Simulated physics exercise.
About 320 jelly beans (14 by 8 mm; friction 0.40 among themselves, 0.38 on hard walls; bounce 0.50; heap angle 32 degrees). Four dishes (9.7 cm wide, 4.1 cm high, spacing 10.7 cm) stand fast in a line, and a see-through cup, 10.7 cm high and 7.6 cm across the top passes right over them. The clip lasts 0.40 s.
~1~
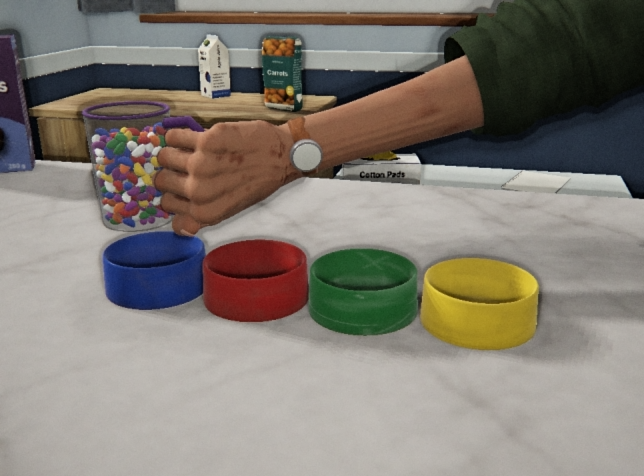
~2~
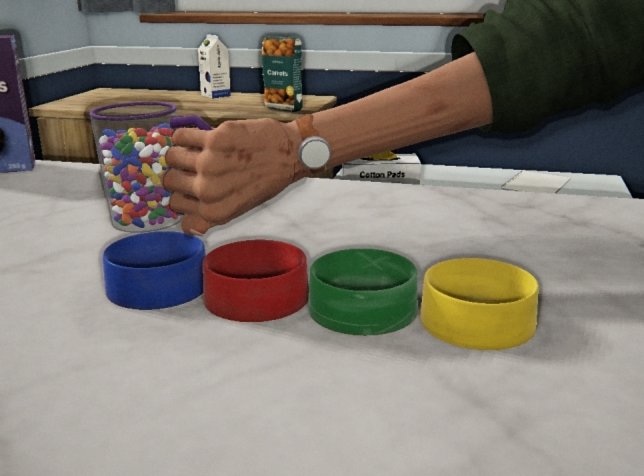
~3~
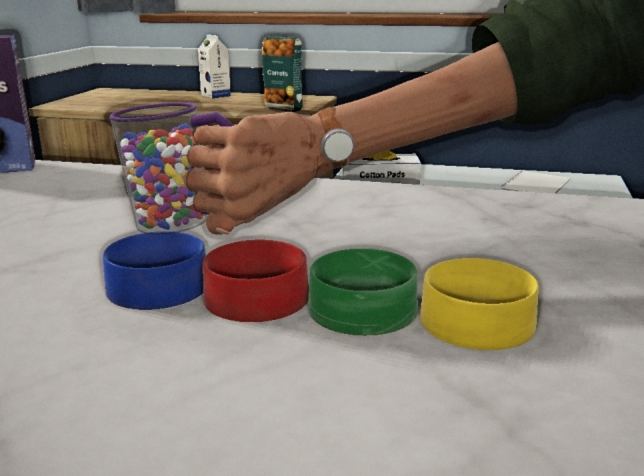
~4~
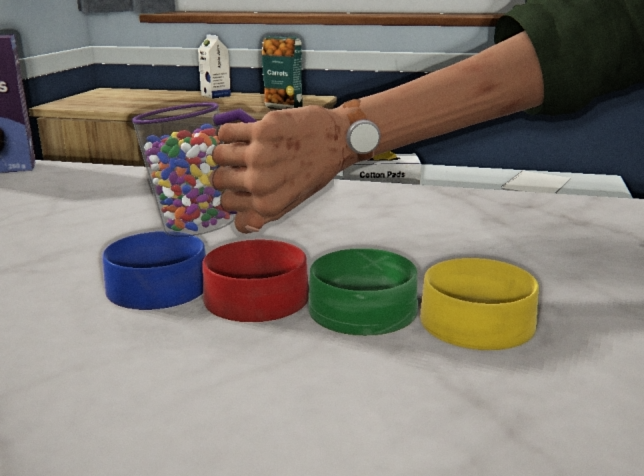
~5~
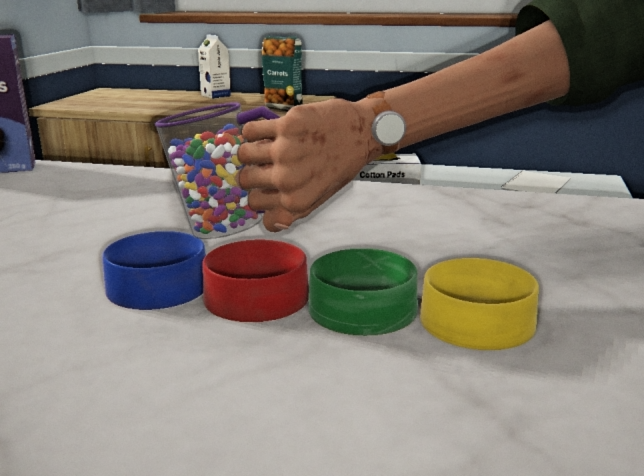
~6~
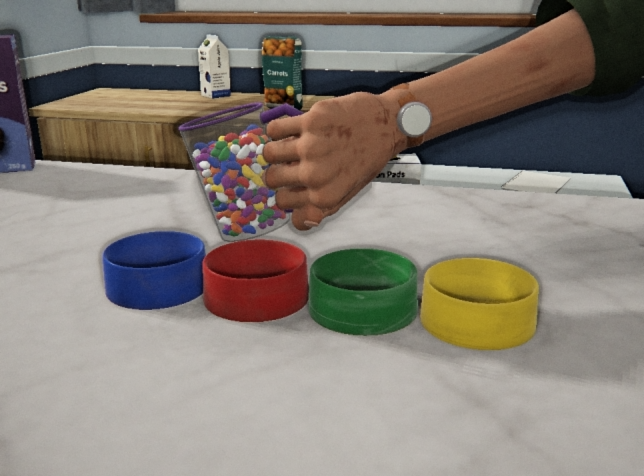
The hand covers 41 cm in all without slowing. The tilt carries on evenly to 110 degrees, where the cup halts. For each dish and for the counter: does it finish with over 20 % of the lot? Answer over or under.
Red dish: Under; blue dish: Under; green dish: Under; yellow dish: Over; on the counter: Under.
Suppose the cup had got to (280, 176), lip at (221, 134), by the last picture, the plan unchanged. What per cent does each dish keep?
Red 0, blue 0, green 0, yellow 90.
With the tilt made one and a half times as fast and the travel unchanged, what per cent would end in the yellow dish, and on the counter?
Yellow 90; counter 10.
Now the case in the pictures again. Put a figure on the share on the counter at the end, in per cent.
About 10 per cent.
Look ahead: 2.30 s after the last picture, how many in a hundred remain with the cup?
About 45 per cent.
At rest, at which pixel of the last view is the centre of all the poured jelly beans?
At about (491, 295).
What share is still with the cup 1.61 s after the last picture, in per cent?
About 100 per cent.
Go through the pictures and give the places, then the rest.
The first picture shows cup at (133, 166), tilt 0 degrees, lip at (91, 109), moved 0.0 cm; middle of the pieces at (133, 179); blue dish at (154, 250); red dish at (255, 259); green dish at (363, 269); yellow dish at (481, 280).
The second picture shows cup at (141, 167), tilt 1 degrees, lip at (98, 110), moved 0.8 cm; middle of the pieces at (141, 179).
The third picture shows cup at (163, 168), tilt 5 degrees, lip at (117, 113), moved 3.2 cm; middle of the pieces at (164, 181).
The fourth picture shows cup at (188, 170), tilt 8 degrees, lip at (139, 117), moved 5.7 cm; middle of the pieces at (190, 183).
The fifth picture shows cup at (213, 171), tilt 12 degrees, lip at (162, 121), moved 8.3 cm; middle of the pieces at (215, 184).
The sixth picture shows cup at (239, 173), tilt 15 degrees, lip at (185, 126), moved 10.8 cm; middle of the pieces at (242, 186); blue dish at (154, 250); red dish at (255, 259); green dish at (363, 269); yellow dish at (481, 280).
Then, 0.97 s after the last picture, tilt 59 degrees; cup holds 100 %.
Then, 1.61 s after the last picture, tilt 88 degrees; cup holds 100 %.
Then, 2.30 s after the last picture, tilt 110 degrees; cup holds 45 %, yellow 55 %.
In the end, red 0 %, blue 0 %, green 0 %, yellow 95 %, counter 10 %.
